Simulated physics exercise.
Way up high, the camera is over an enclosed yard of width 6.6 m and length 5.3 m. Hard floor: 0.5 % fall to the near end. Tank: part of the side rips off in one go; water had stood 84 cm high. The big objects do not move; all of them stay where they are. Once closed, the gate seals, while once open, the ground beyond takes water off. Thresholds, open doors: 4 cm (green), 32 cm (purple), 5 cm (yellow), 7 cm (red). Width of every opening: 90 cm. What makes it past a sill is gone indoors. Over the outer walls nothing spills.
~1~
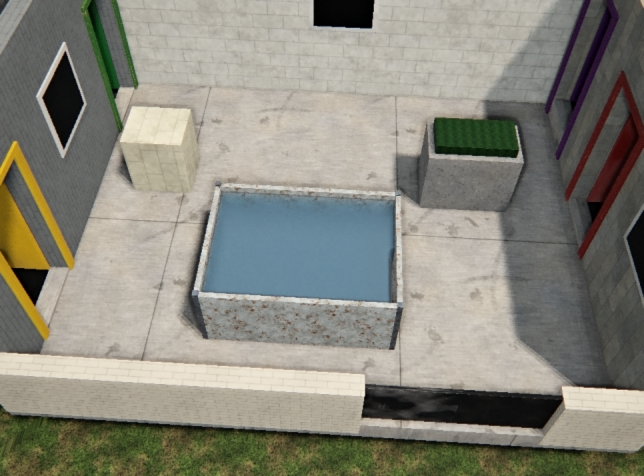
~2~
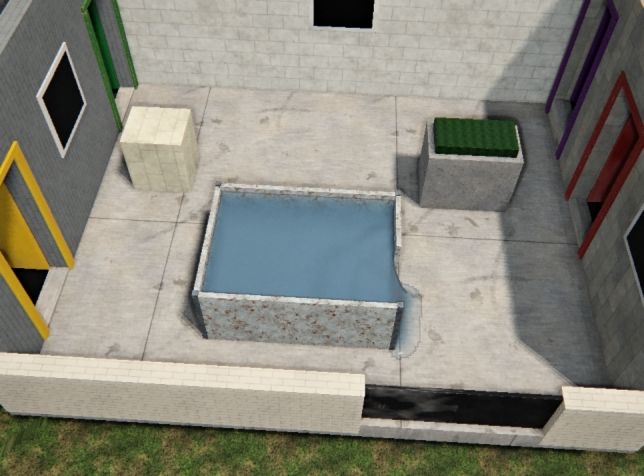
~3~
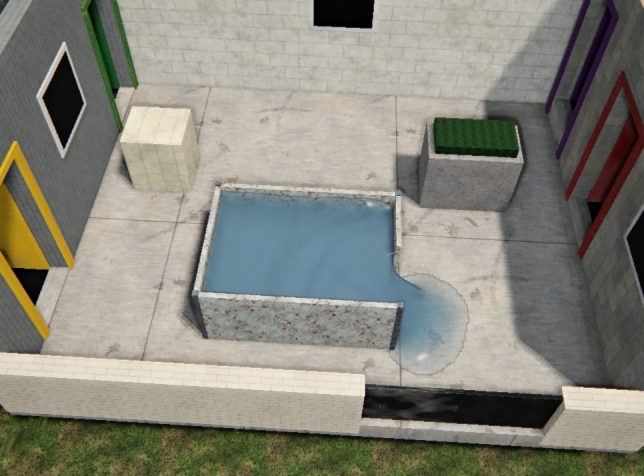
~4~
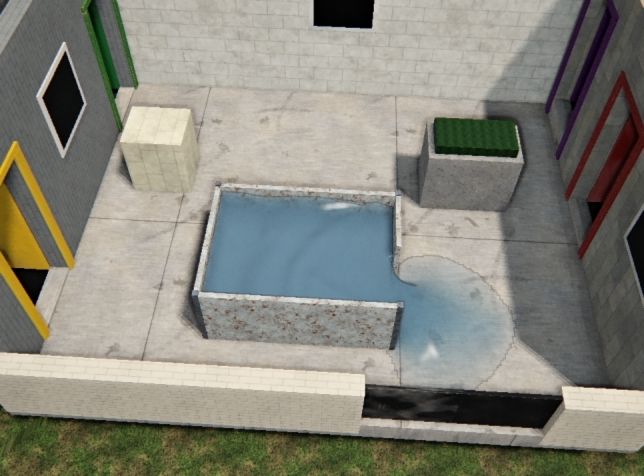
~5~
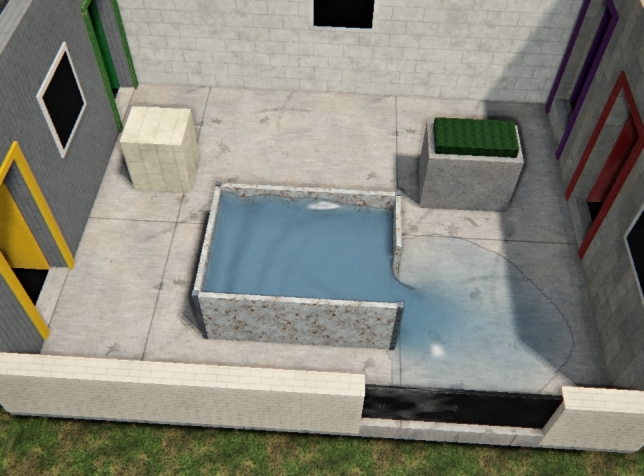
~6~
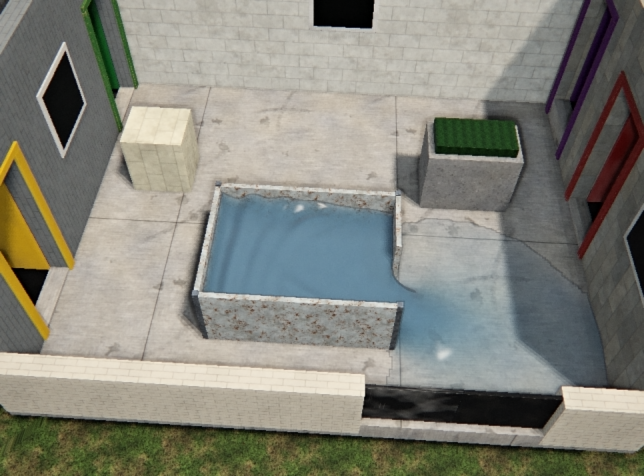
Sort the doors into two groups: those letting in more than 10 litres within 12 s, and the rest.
The green door goes in the first group; the purple door goes with the rest; the yellow door goes in the first group; the red door goes in the first group.
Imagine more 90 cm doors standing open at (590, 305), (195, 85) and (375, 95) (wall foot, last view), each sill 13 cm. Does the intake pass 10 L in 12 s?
Note, doorways in listed order: Goes beyond, stays short, stays short.
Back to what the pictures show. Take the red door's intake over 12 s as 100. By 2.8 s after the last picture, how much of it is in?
By then it's near 55% of the total.
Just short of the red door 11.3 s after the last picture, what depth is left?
Roughly 8.0 centimetres.
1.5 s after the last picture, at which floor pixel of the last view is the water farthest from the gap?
That's around (541, 113) in the last picture.
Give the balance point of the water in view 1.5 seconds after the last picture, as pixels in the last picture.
The water is centred near (406, 300).
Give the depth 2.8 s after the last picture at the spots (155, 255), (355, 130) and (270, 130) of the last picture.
Taking the spots in order: 0 cm, 0 cm, 0 cm.
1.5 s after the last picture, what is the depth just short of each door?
Centimetres: Green 0 / purple 4 / yellow 0 / red 17.
Then, 0.7 s after the last picture water covers 20 % of the floor and is deepest (57 cm) near (608, 419); green door not reached, purple door not reached, yellow door not reached, red door 14 cm at the sill, 3 L in.
Then, 1.5 s after the last picture water covers 30 % of the floor and is deepest (42 cm) near (602, 389); green door not reached, purple door 4 cm at the sill, 0 L in, yellow door not reached, red door 17 cm at the sill, 28 L in.
Then, 2.8 s after the last picture water covers 40 % of the floor and is deepest (40 cm) near (540, 105); green door not reached, purple door 14 cm at the sill, 0 L in, yellow door not reached, red door 13 cm at the sill, 69 L in.
Then, 6.3 s after the last picture water covers 95 % of the floor and is deepest (18 cm) near (492, 397); green door 12 cm at the sill, 14 L in, purple door 17 cm at the sill, 0 L in, yellow door 7 cm at the sill, 1 L in, red door 9 cm at the sill, 111 L in.
Then, 11.3 s after the last picture water covers 100 % of the floor and is deepest (14 cm) near (46, 385); green door 9 cm at the sill, 139 L in, purple door 9 cm at the sill, 0 L in, yellow door 9 cm at the sill, 44 L in, red door 8 cm at the sill, 124 L in.
